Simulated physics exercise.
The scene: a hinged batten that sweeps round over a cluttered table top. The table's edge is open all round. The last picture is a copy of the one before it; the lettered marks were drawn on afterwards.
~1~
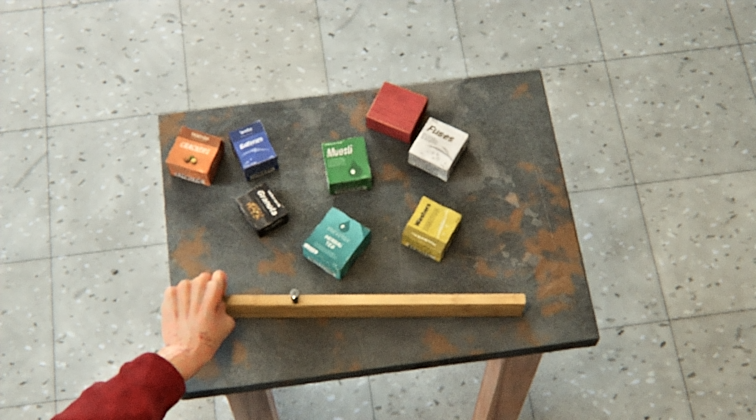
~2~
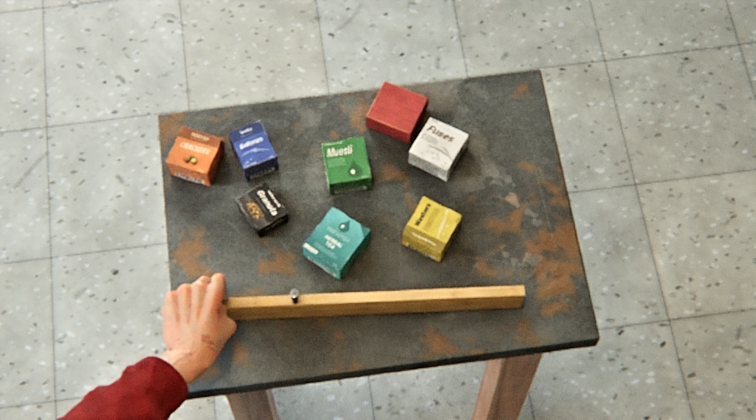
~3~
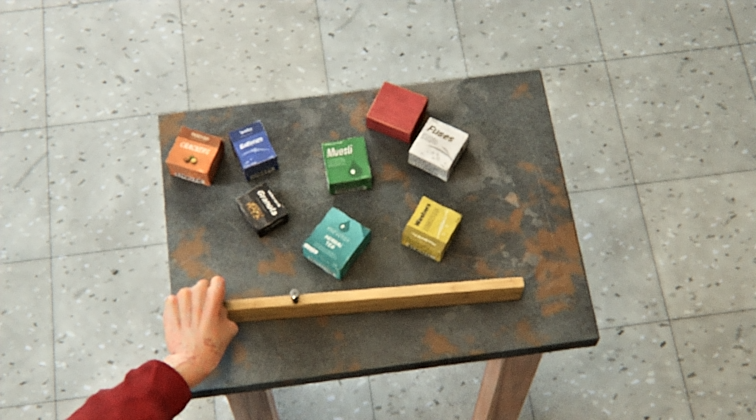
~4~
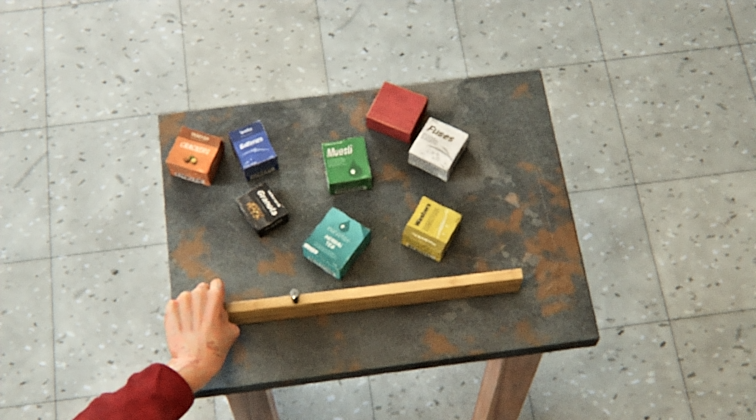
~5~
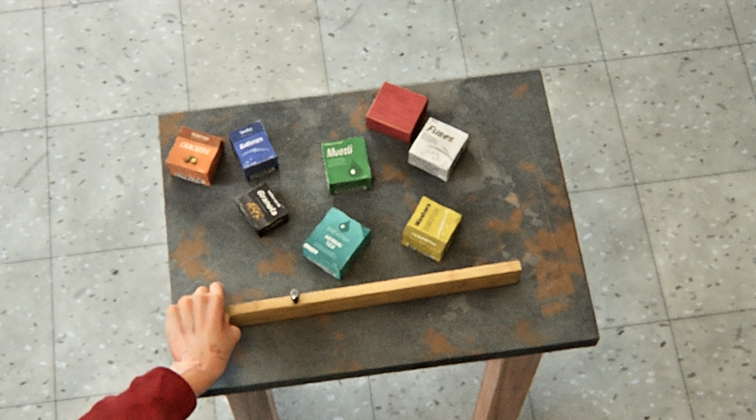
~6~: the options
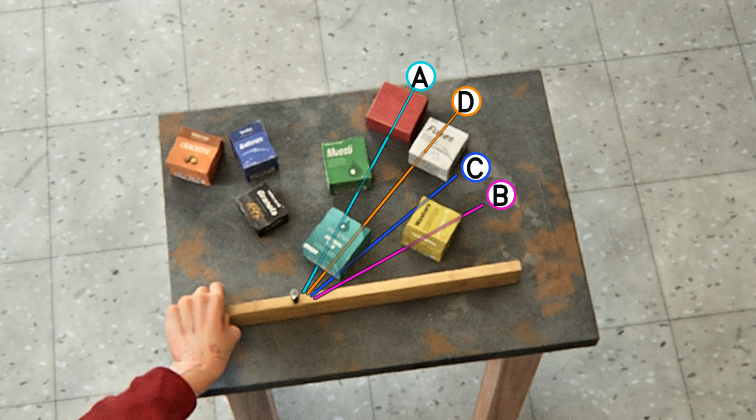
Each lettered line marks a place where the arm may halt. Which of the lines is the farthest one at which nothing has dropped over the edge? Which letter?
Nothing falls up to D.
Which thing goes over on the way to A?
It is the red block.
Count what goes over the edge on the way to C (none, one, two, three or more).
The count is none.
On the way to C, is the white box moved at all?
No.
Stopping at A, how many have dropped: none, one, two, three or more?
In all, one.
On the marked copy, A at (348, 210); B at (401, 251); C at (386, 234); D at (368, 220).
With D. Early on, arm (403, 252); yellow box (426, 213); orange packet (196, 156).
Further on, arm (384, 226); yellow box (406, 184); turquoise box (335, 239).
At the end, arm (368, 213); red block (386, 88); white box (420, 126); nothing has fallen.
As for the rest, A drops the red block; B is safe but short; C is safe but short.
